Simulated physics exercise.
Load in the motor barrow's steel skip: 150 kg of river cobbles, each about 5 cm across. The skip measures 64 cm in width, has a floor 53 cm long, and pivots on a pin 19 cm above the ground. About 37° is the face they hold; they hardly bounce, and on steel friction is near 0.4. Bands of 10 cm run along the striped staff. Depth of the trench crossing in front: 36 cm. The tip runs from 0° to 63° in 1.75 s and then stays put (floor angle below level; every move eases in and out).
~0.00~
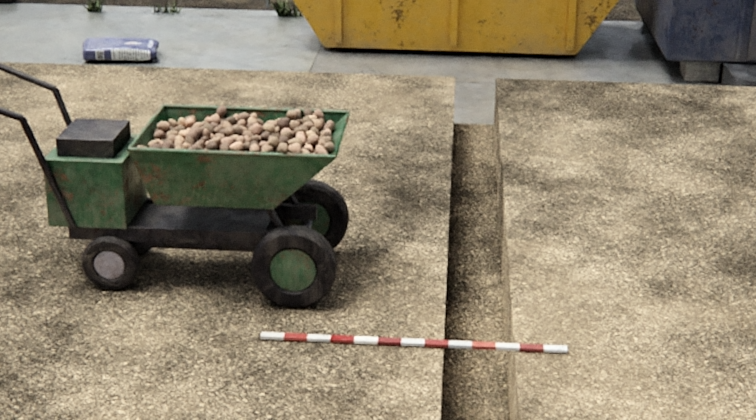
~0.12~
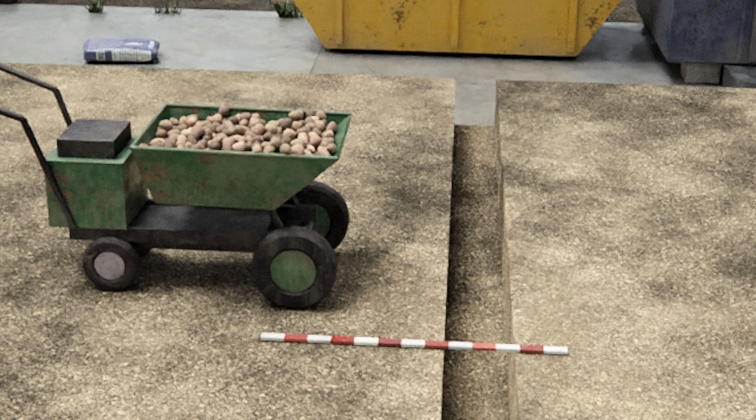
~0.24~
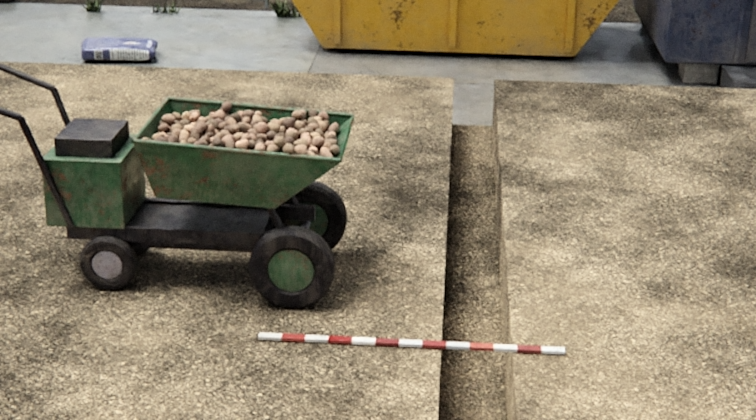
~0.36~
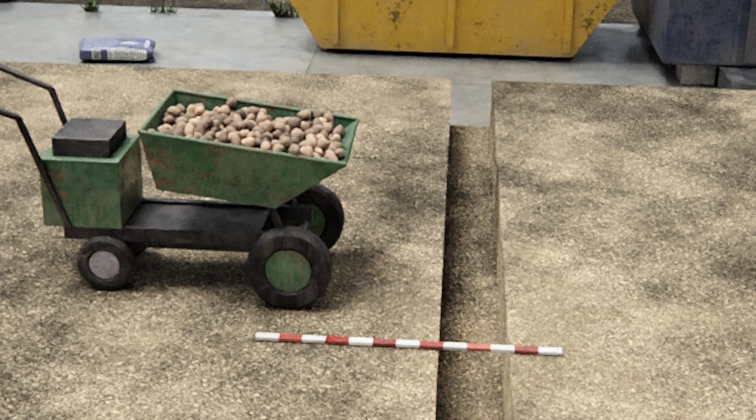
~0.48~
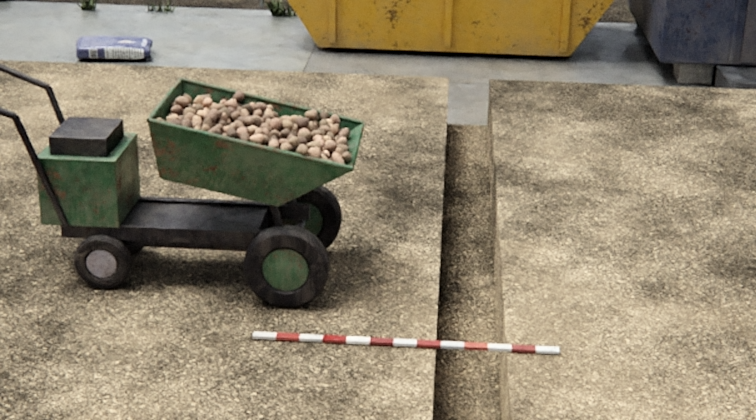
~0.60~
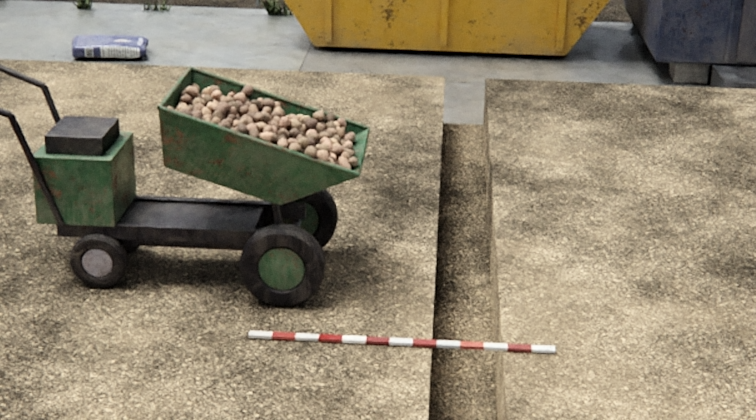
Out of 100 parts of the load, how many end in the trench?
Some 98 out of 100.
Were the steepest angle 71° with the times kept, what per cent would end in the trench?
Roughly 100 per cent would end in the trench.
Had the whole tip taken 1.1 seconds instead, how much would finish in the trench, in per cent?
That works out at about 95 in a hundred.
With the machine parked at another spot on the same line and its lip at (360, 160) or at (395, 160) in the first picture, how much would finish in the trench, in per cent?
Result: Close to 85 then close to 50 per cent.
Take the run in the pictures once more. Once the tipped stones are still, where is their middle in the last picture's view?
Roughly at (465, 330).
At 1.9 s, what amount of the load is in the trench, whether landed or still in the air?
By that moment, roughly 45 per cent of the load.
After 1.3 s the floor is at 53°; 99 % in the skip, 1 % short of the trench; the foremost stones are at (419, 210).
After 1.9 s the floor is at 63°; 51 % in the skip, 6 % short of the trench, 43 % in the trench; the foremost stones are at (491, 320).
After 2.2 s the floor is at 63°; 22 % in the skip, 5 % short of the trench, 71 % in the trench, 1 % past the trench; the foremost stones are at (538, 297).
After 4.2 s the floor is at 63°; 0 % in the skip, 1 % short of the trench, 98 % in the trench, 1 % past the trench; the foremost stones are at (558, 298).
